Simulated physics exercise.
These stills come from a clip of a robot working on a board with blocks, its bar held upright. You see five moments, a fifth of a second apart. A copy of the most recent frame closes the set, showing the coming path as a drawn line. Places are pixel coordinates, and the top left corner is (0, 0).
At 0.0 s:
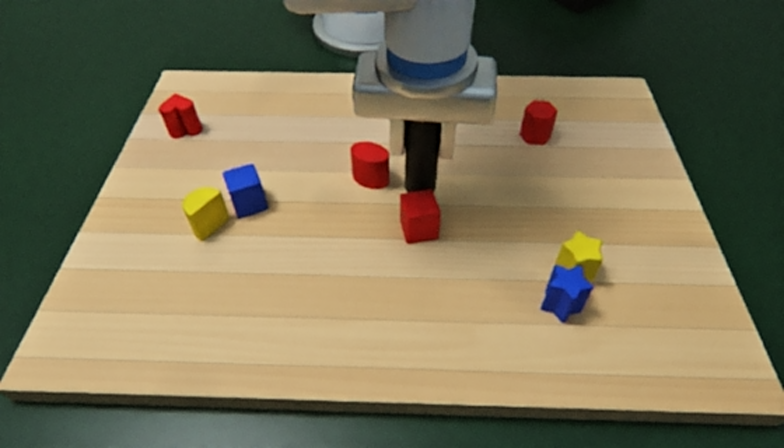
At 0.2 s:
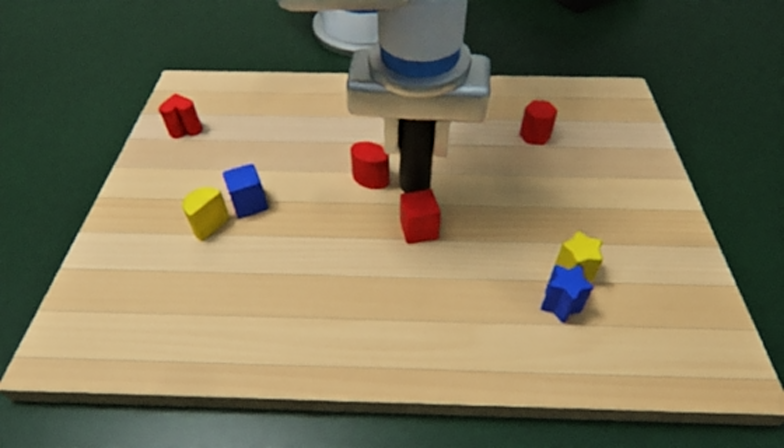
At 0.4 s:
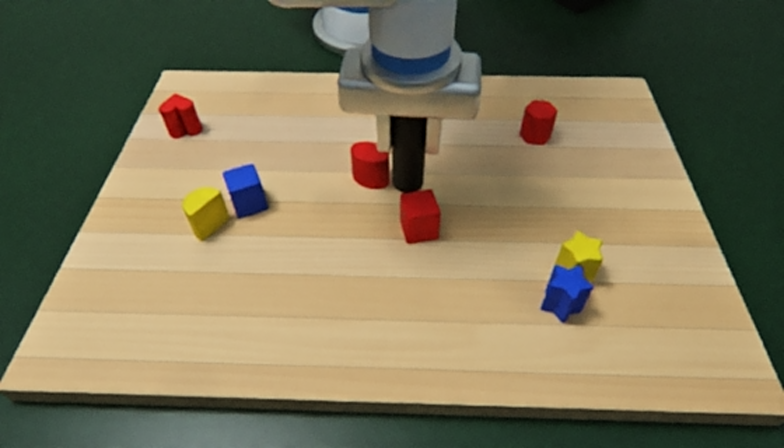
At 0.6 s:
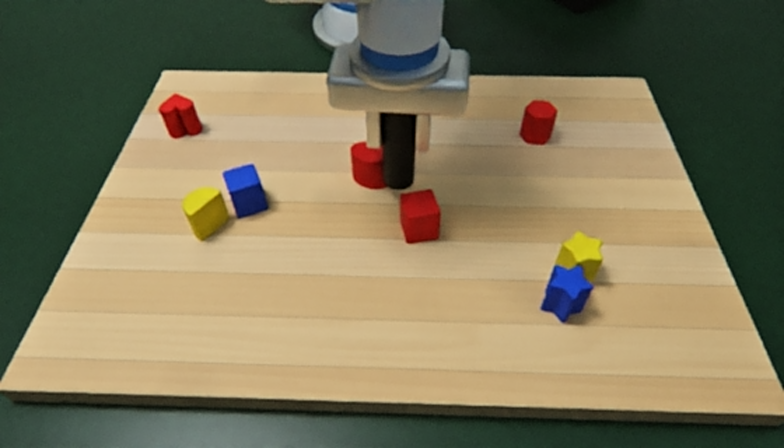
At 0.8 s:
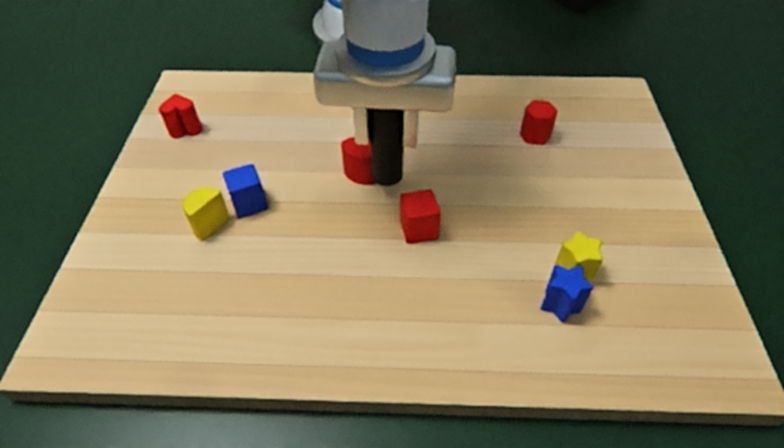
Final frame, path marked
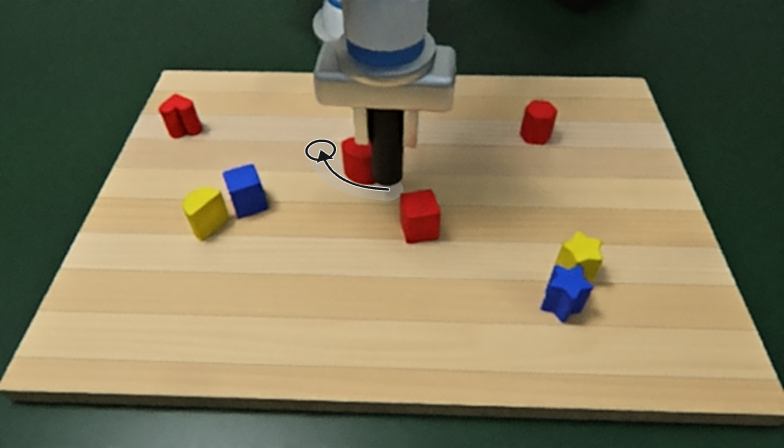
The footage shows a robot arm with a dark bar above a wooden board of red, blue and yellow blocks. The bar moves left from beside a red cube and nudges a rounded red block slightly to the left.
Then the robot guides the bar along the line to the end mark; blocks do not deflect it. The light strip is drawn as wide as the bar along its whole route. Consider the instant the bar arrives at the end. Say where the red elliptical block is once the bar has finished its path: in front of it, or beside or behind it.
At the end of the path, the bar is still pushing the red elliptical block ahead of it.
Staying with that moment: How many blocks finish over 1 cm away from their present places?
I predict one.
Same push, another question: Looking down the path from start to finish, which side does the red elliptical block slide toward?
The shift goes right.
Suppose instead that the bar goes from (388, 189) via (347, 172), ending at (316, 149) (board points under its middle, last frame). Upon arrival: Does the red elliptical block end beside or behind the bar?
I'd say no.
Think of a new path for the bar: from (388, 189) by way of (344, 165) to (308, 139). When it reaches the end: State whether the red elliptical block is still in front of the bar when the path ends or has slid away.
Answer: Still ahead.
The line goes from (388, 189) via (356, 184) and (332, 170), ending at (321, 150).
What follows on the original path. One third of the way, bar (353, 170); red elliptical block (335, 136), turned 35° clockwise.
Two thirds of the way, bar (329, 155); red elliptical block (320, 120), turned 60° clockwise.
At the end, bar (319, 136); red elliptical block (315, 102), turned 75° clockwise; red four-sided block unmoved.
